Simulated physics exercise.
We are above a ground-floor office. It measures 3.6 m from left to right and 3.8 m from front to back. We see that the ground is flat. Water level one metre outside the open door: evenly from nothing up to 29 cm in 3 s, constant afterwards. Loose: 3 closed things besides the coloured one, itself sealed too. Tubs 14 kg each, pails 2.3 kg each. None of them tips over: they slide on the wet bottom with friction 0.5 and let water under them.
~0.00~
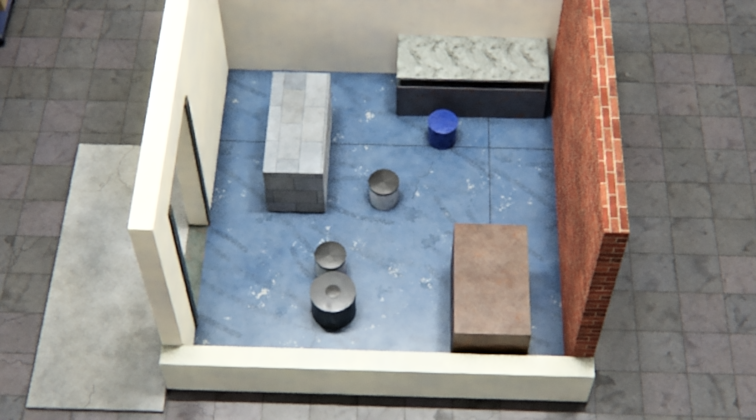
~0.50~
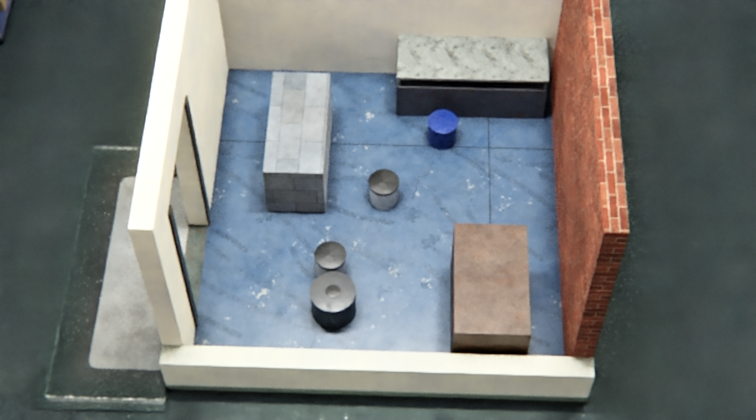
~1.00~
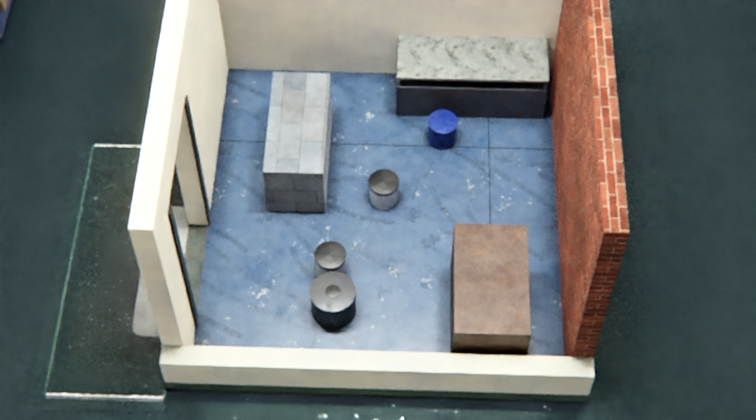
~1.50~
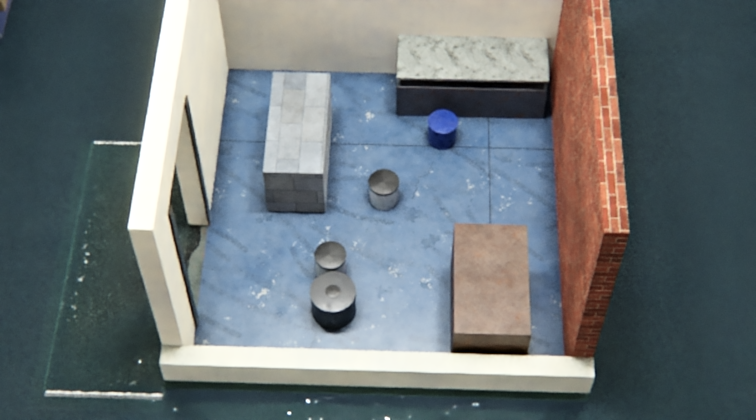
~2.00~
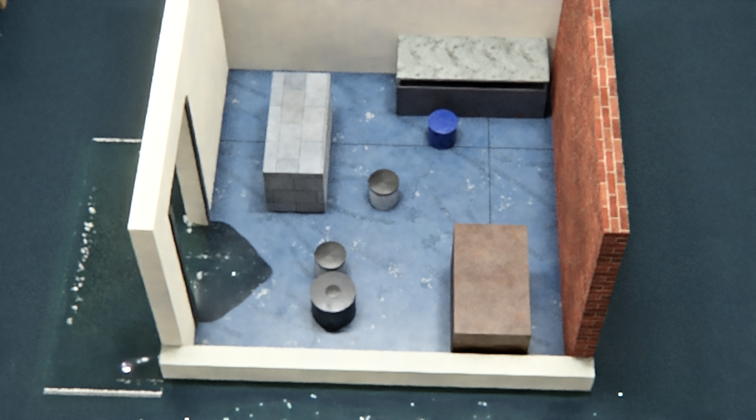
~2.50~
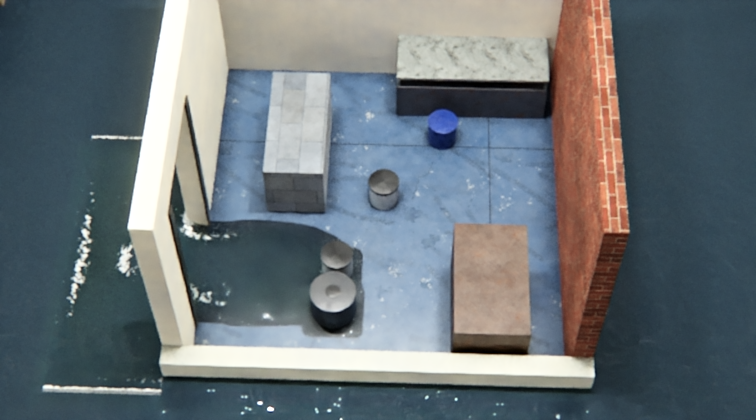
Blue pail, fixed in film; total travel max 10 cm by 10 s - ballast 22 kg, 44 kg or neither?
Going by the pictures, it is pinned only by the heavier mass.
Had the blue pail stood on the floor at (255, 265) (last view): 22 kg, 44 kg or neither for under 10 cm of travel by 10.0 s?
Here only the heavier suffices.
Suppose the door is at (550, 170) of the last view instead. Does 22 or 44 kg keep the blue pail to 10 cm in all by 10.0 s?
Okay, so only the heavy mass does.
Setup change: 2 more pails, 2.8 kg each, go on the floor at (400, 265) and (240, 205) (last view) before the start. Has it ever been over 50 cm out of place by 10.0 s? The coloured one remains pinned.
Respectively, exceeded and not exceeded.
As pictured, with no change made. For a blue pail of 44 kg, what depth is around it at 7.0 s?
Depth: Approx. 15 cm.
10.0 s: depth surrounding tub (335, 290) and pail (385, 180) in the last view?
About 22 and 11 cm.
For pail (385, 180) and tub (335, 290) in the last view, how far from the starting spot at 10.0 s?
Respectively 80 and 150 cm.
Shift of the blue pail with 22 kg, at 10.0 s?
100 cm.
After 3.5 s the blue pail would be 0 cm from its start with 22 kg and 0 cm from its start with 44 kg; 0 cm of water round it then.
After 4.5 s the blue pail would be 0 cm from its start with 22 kg and 0 cm from its start with 44 kg; 1 cm of water round it then.
After 7.0 s the blue pail would be 1 cm from its start with 22 kg and 0 cm from its start with 44 kg; 15 cm of water round it then.
After 10.0 s the blue pail would be 91 cm from its start with 22 kg and 0 cm from its start with 44 kg; 21 cm of water round it then.
